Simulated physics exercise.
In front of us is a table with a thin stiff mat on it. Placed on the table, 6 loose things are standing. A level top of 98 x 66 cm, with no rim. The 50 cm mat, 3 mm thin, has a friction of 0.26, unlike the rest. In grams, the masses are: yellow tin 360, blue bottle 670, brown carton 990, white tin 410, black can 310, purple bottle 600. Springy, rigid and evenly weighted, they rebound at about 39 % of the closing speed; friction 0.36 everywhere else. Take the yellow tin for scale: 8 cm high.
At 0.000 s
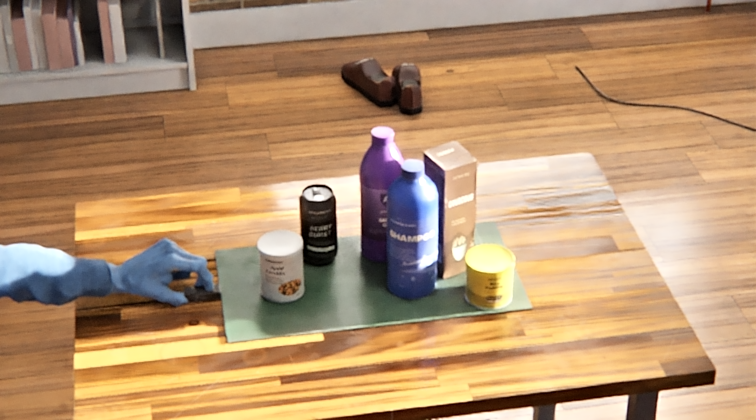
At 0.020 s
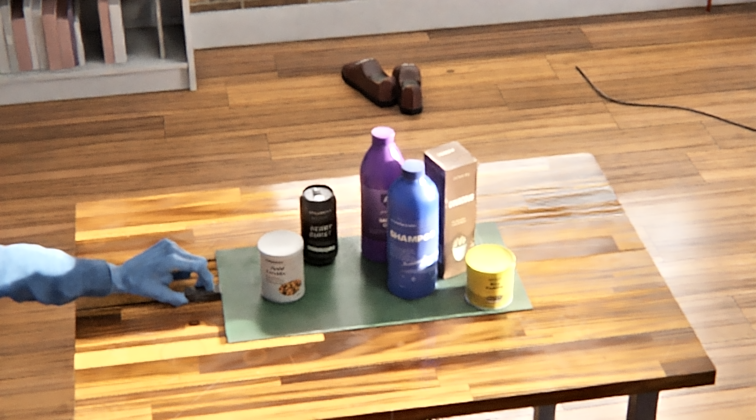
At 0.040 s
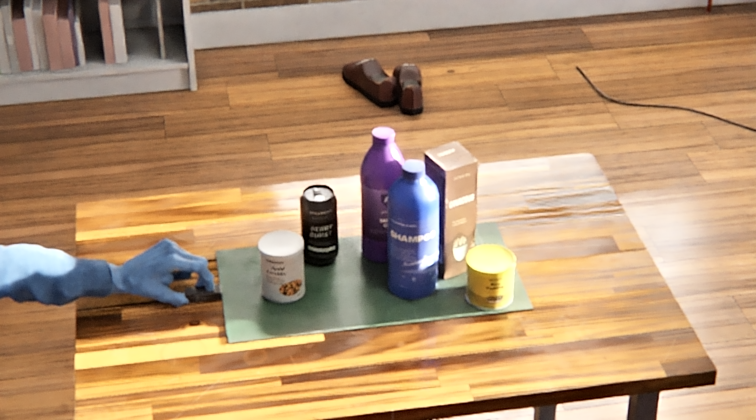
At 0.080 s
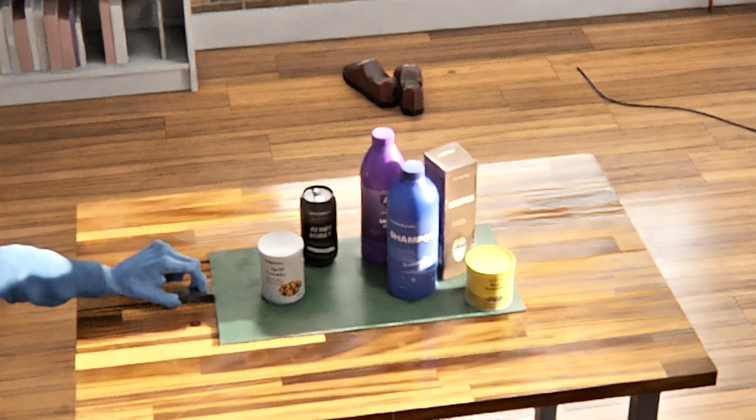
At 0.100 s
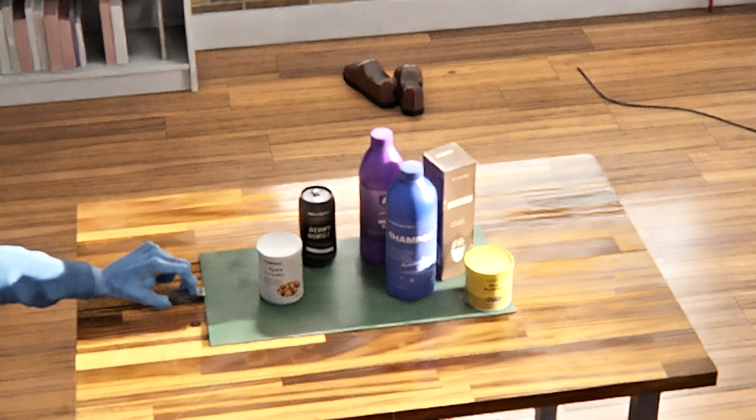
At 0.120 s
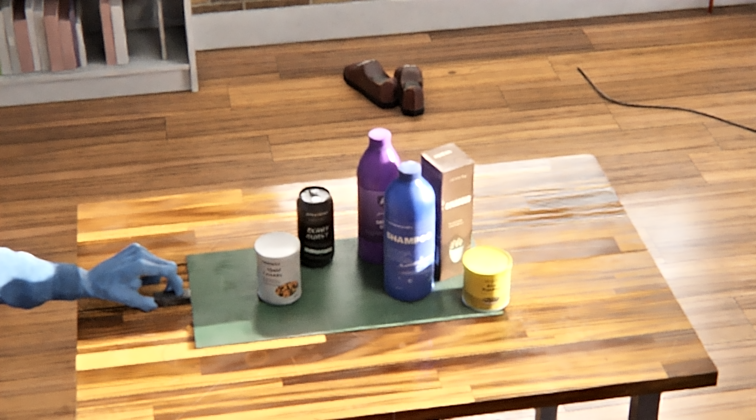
We see a blue-gloved hand gripping the edge of a green mat beneath six bottles, cans and a carton on a wooden table; after staying still, it pulls the mat slightly left while the items shift only a little.
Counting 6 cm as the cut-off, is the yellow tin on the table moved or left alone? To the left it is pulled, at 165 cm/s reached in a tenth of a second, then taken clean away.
It is left near where it began.
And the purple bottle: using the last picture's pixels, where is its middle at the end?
About (229, 253).
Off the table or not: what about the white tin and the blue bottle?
Well, the white tin is out of bounds, and the blue bottle is still in bounds.
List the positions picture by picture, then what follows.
In the first frame, mat out by 0 cm; yellow tin (489, 277); blue bottle (412, 227).
In the second frame, mat out by 0 cm; white tin (282, 267); black can (319, 226).
In the third frame, mat out by 0 cm; purple bottle (384, 193); blue bottle (413, 227).
In the fourth frame, mat out by 1 cm; brown carton (449, 212); white tin (282, 268).
In the fifth frame, mat out by 3 cm; black can (317, 226); purple bottle (382, 194).
In the sixth frame, mat out by 5 cm; yellow tin (486, 279); blue bottle (409, 229).
After 0.42 s, mat out by 54 cm; yellow tin slid 3 cm near (474, 282); purple bottle leaning 15°; black can slid 18 cm.
After 0.82 s, mat out by 100 cm; white tin now off the table; yellow tin slid 3 cm near (474, 282); black can on its side.
At rest (2.3 s), off the table, white tin; tipped over on the table, black can and purple bottle; not toppled but over 6 cm from the start, blue bottle; the other 2 in place, give or take 6 cm. Seen from the same camera at the end, yellow tin near (474, 282).
